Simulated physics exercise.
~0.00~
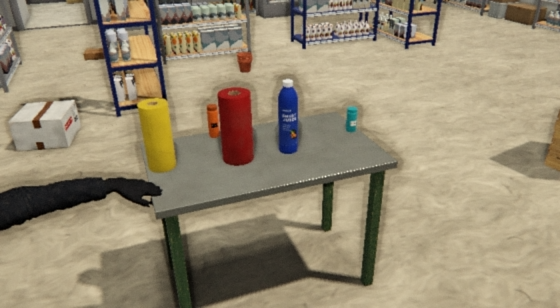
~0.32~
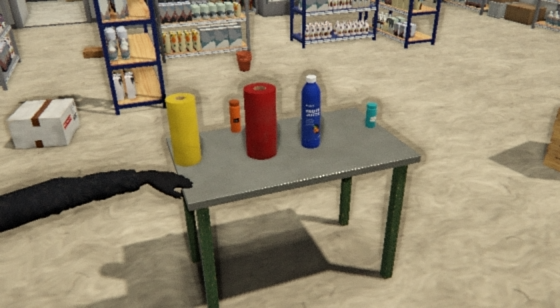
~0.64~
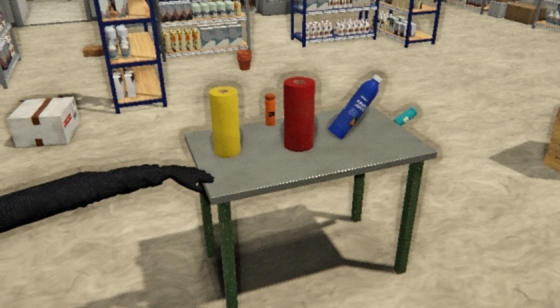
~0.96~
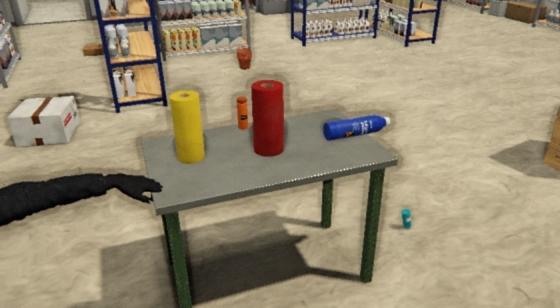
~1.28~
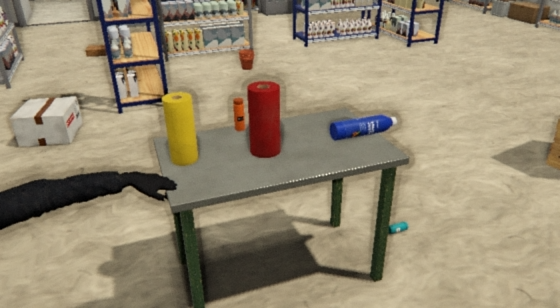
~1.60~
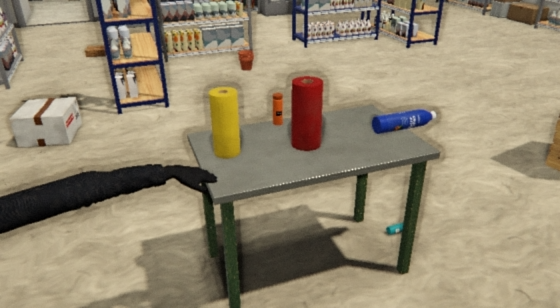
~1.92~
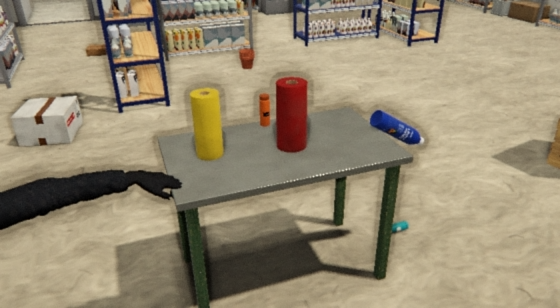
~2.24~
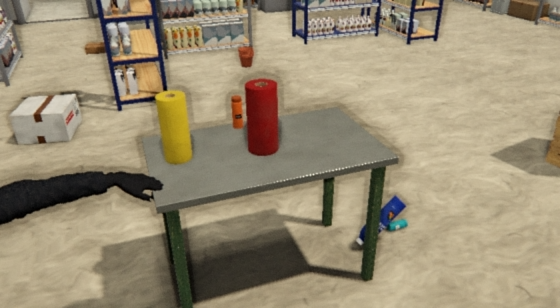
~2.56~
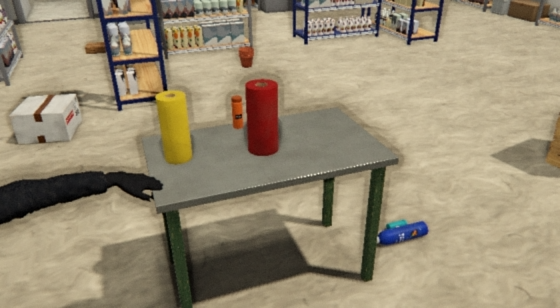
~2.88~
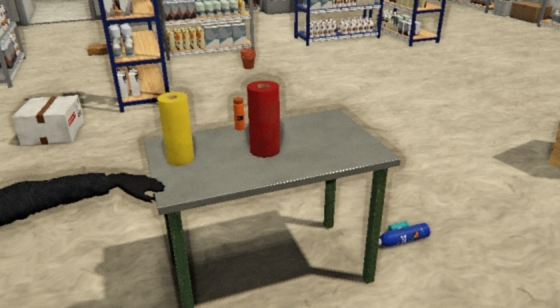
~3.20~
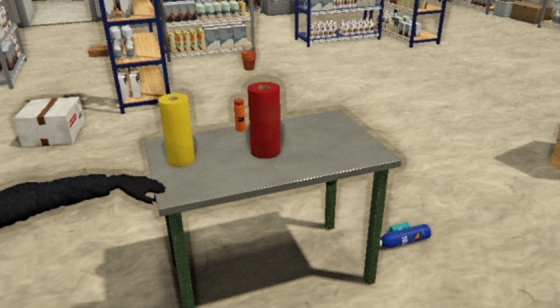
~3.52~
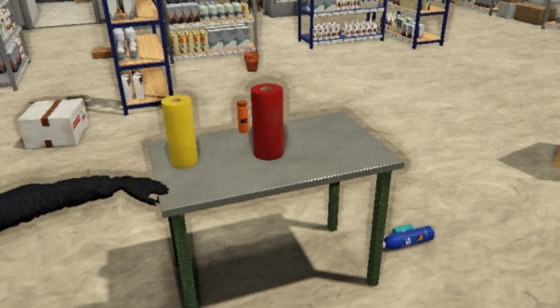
Warehouse floor with a grey table jerking side to side beside a dark arm, turquoise shaker then blue bottle toppling off the right.
